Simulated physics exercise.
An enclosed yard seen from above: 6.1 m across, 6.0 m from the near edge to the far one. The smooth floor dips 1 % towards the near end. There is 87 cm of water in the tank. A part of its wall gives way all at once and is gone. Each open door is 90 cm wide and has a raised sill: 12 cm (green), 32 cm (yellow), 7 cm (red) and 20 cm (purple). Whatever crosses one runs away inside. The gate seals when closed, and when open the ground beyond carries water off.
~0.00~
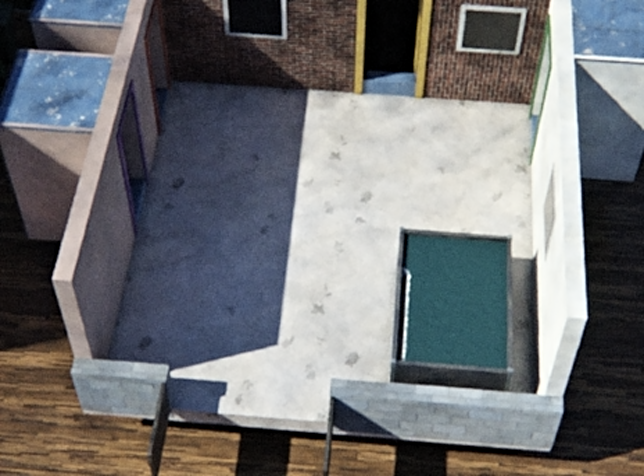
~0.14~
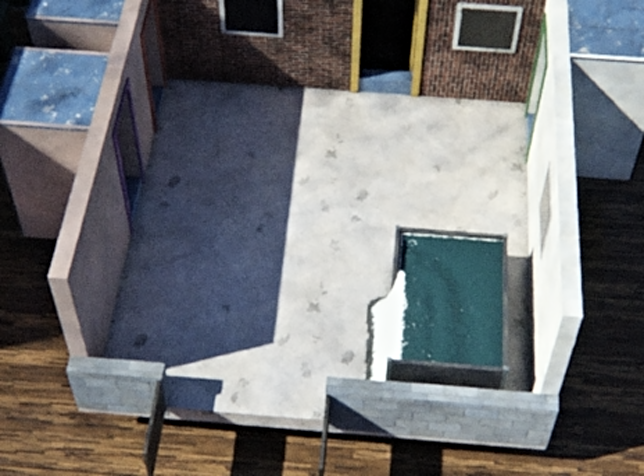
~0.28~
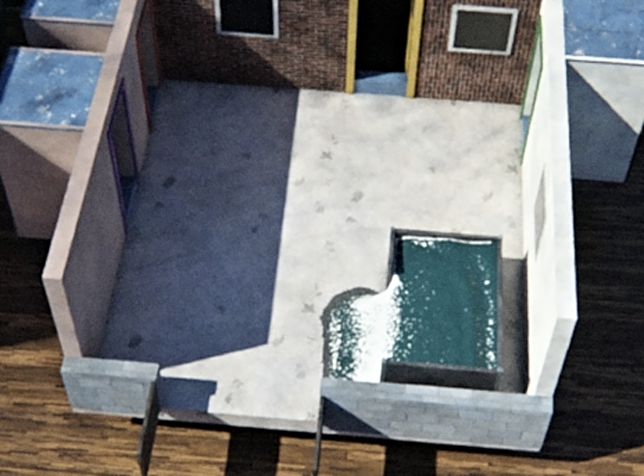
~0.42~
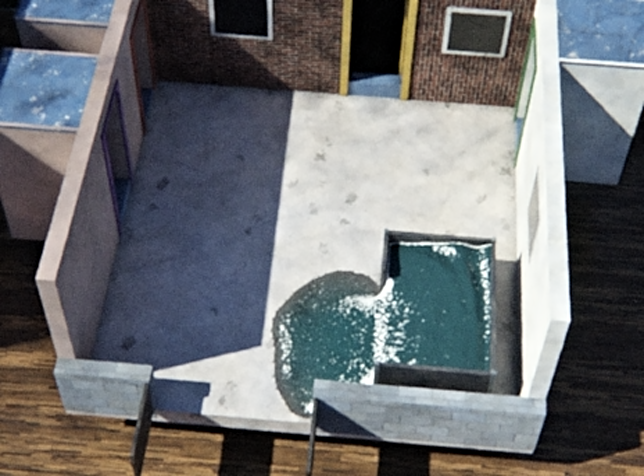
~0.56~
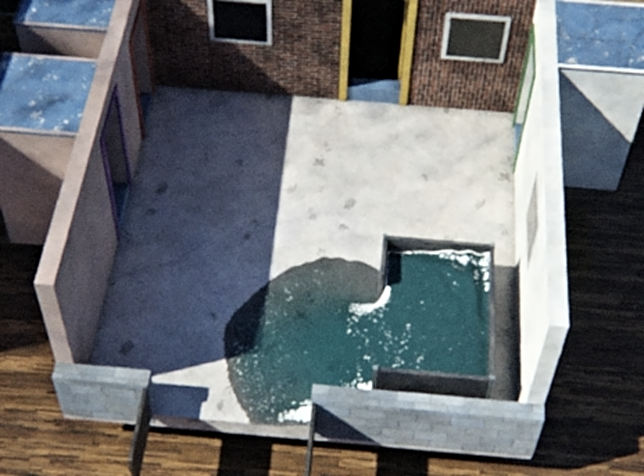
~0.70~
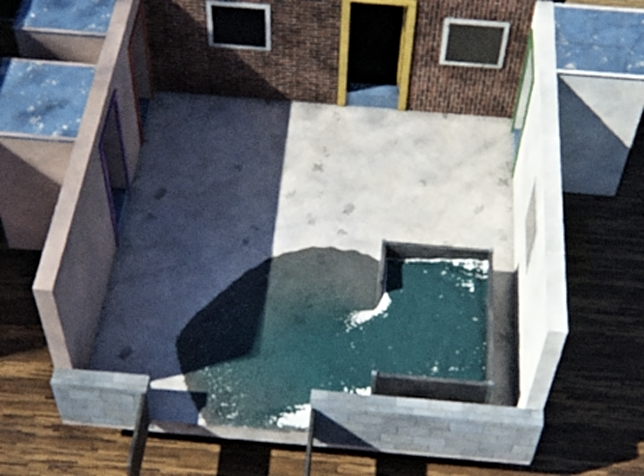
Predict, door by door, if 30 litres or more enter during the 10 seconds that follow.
The water let in: At the green door it stays under the limit; at the yellow door it keeps below the limit; at the red door it goes over the limit; at the purple door it does not reach the limit.
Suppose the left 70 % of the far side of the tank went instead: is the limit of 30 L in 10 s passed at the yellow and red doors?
Against that limit: Yellow not over, red past it.
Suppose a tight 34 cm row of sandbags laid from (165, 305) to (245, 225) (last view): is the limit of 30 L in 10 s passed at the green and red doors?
Against that limit: Green not over, red not over.
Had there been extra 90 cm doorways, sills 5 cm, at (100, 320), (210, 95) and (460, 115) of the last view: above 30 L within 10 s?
In that order: Past it, past it, below.
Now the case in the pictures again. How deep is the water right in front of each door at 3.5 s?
In cm: Green 0, yellow 0, red 7, purple 14.
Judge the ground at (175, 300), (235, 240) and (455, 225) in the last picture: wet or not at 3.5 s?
In turn: Wet, flooded, still dry.
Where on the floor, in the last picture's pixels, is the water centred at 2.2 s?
At about (283, 339).
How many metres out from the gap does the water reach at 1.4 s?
About 4.4 m.
After 1.4 s water covers 40 % of the floor and is deepest (54 cm) near (81, 398); green door not reached, yellow door not reached, red door not reached, purple door not reached.
After 2.2 s water covers 40 % of the floor and is deepest (44 cm) near (84, 387); green door not reached, yellow door not reached, red door not reached, purple door 18 cm at the sill, 0 L in.
After 3.5 s water covers 55 % of the floor and is deepest (24 cm) near (154, 95); green door not reached, yellow door not reached, red door 7 cm at the sill, 0 L in, purple door 14 cm at the sill, 0 L in.
After 6.0 s water covers 80 % of the floor and is deepest (16 cm) near (150, 110); green door 10 cm at the sill, 0 L in, yellow door 7 cm at the sill, 0 L in, red door 13 cm at the sill, 34 L in, purple door 8 cm at the sill, 0 L in.
After 10.0 s water covers 95 % of the floor and is deepest (20 cm) near (506, 424); green door 8 cm at the sill, 3 L in, yellow door 3 cm at the sill, 0 L in, red door 5 cm at the sill, 63 L in, purple door 6 cm at the sill, 0 L in.
